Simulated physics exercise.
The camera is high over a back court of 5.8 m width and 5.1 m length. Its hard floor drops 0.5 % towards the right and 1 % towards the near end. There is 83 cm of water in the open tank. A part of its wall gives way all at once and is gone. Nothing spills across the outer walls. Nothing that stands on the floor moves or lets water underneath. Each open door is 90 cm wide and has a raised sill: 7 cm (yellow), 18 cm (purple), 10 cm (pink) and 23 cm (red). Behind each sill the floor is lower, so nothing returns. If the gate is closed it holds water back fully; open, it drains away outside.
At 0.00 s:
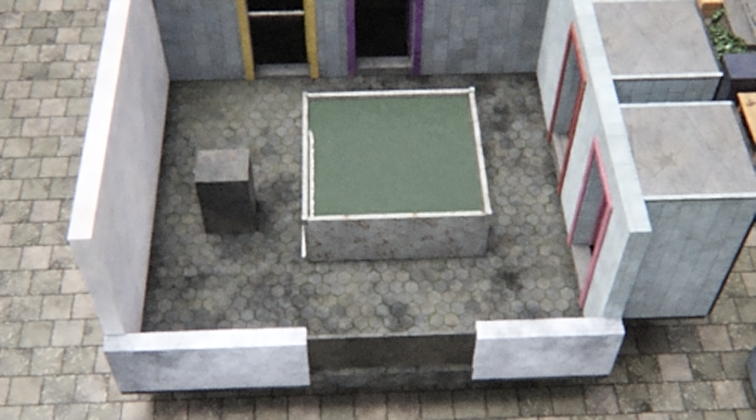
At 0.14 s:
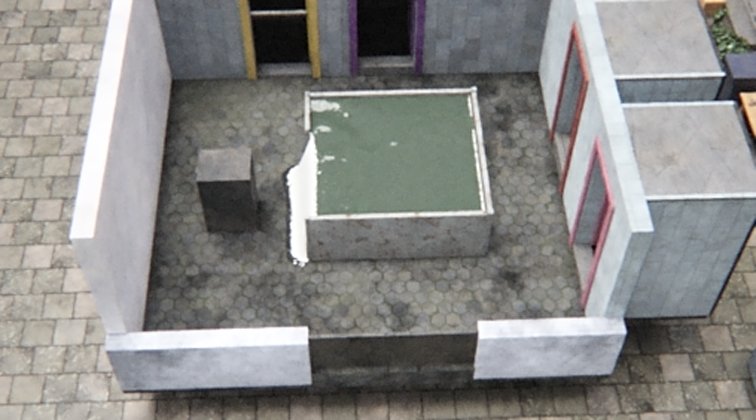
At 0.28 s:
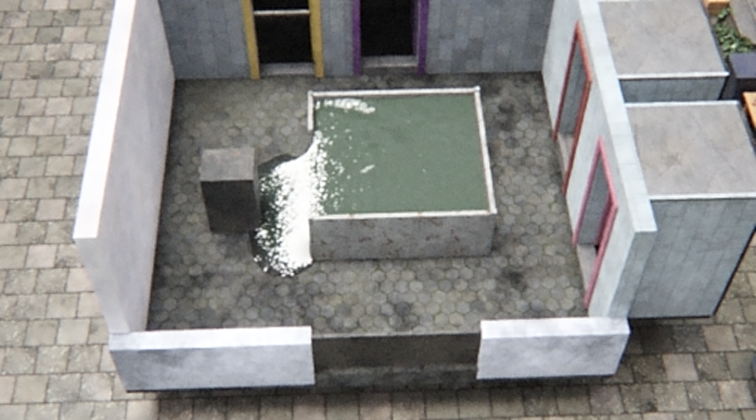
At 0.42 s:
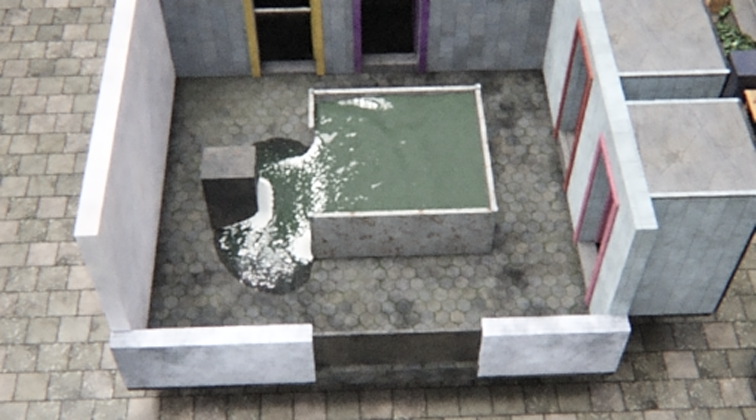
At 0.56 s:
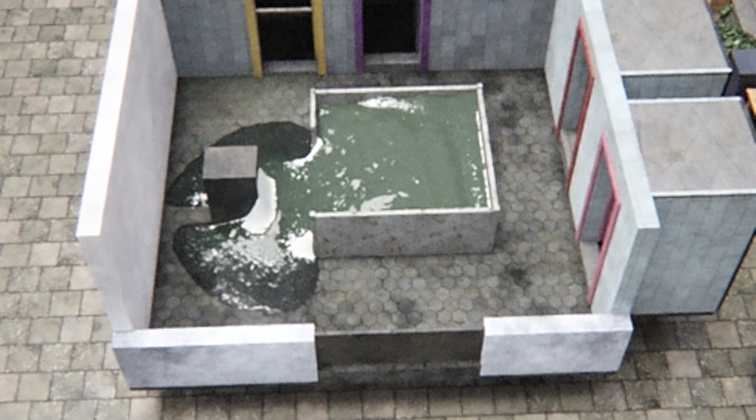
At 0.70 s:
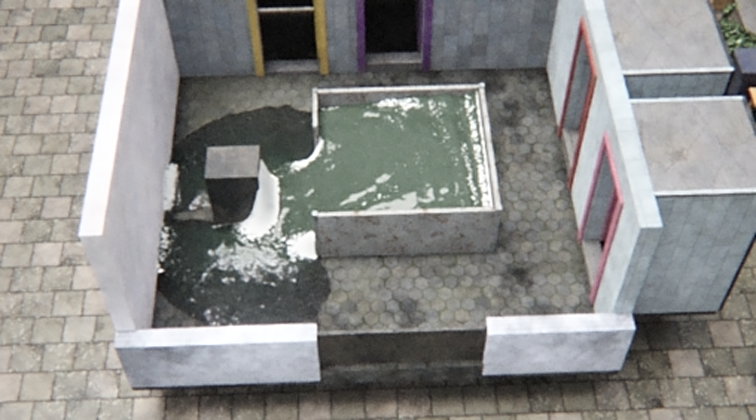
A pale-walled court paved with grey hexagonal tiles is seen from high above, with paler paving outside its walls. An open tank of dark green water stands near the middle, a dark grey block to its left, yellow and purple doorways behind and red and pink ones at right. The tank's left side gives way and white, foaming water pours out, wraps around the block and spreads over the left floor, while the view shifts very slightly.
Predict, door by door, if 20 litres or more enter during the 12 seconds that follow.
The water let in: At the yellow door it goes over the limit; at the purple door it stays under the limit; at the pink door it exceeds the limit; at the red door it does not reach the limit.
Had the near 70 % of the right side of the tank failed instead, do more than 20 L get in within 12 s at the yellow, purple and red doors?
Then: Yellow above, purple not over, red above.
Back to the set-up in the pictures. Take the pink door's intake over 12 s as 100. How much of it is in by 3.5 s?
Some 0 per cent by then.
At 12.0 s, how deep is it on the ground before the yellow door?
About 11.0 cm.
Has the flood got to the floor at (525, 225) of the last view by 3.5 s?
It is dry.
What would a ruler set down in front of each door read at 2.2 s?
In cm: Yellow 15, purple 0, pink 0, red 0.
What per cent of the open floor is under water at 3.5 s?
Some 80 per cent of it.
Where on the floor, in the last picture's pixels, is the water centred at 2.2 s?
Around (311, 207).
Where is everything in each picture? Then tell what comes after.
The first picture shows still water, 83 cm deep, in the open tank at (392, 155).
In the second picture, water pours out at (311, 198) and has run 0.9 m, to (297, 168); typically 10 cm deep outside, 83 cm at the open tank's back.
In the third picture, the front is at (267, 166), 1.1 m from the gap at (315, 200); 1.4 m2 of floor is under water; 83 cm left at the back of the open tank.
In the fourth picture, water pours out at (316, 200) and has run 1.5 m, to a hidden place; typically 12 cm deep outside, 83 cm at the open tank's back.
In the fifth picture, the front is at (174, 191), 2.1 m from the gap at (318, 200); 4.5 m2 of floor is under water; 80 cm left at the back of the open tank.
In the sixth picture, water pours out at (320, 199) and has run 2.5 m, to (158, 282); typically 6 cm deep outside, 72 cm at the open tank's back.
After 1.4 s water covers 35 % of the floor and is deepest (74 cm) near (149, 360); yellow door 3 cm at the sill, 0 L in, purple door not reached, pink door not reached, red door not reached.
After 2.2 s water covers 45 % of the floor and is deepest (48 cm) near (149, 360); yellow door 15 cm at the sill, 1 L in, purple door not reached, pink door not reached, red door not reached.
After 3.5 s water covers 80 % of the floor and is deepest (33 cm) near (149, 360); yellow door 14 cm at the sill, 30 L in, purple door 6 cm at the sill, 0 L in, pink door not reached, red door not reached.
After 7.0 s water covers 100 % of the floor and is deepest (28 cm) near (564, 183); yellow door 16 cm at the sill, 155 L in, purple door 9 cm at the sill, 0 L in, pink door 19 cm at the sill, 142 L in, red door 19 cm at the sill, 0 L in.
After 12.0 s water covers 100 % of the floor and is deepest (24 cm) near (177, 359); yellow door 11 cm at the sill, 243 L in, purple door 10 cm at the sill, 0 L in, pink door 16 cm at the sill, 283 L in, red door 12 cm at the sill, 1 L in.
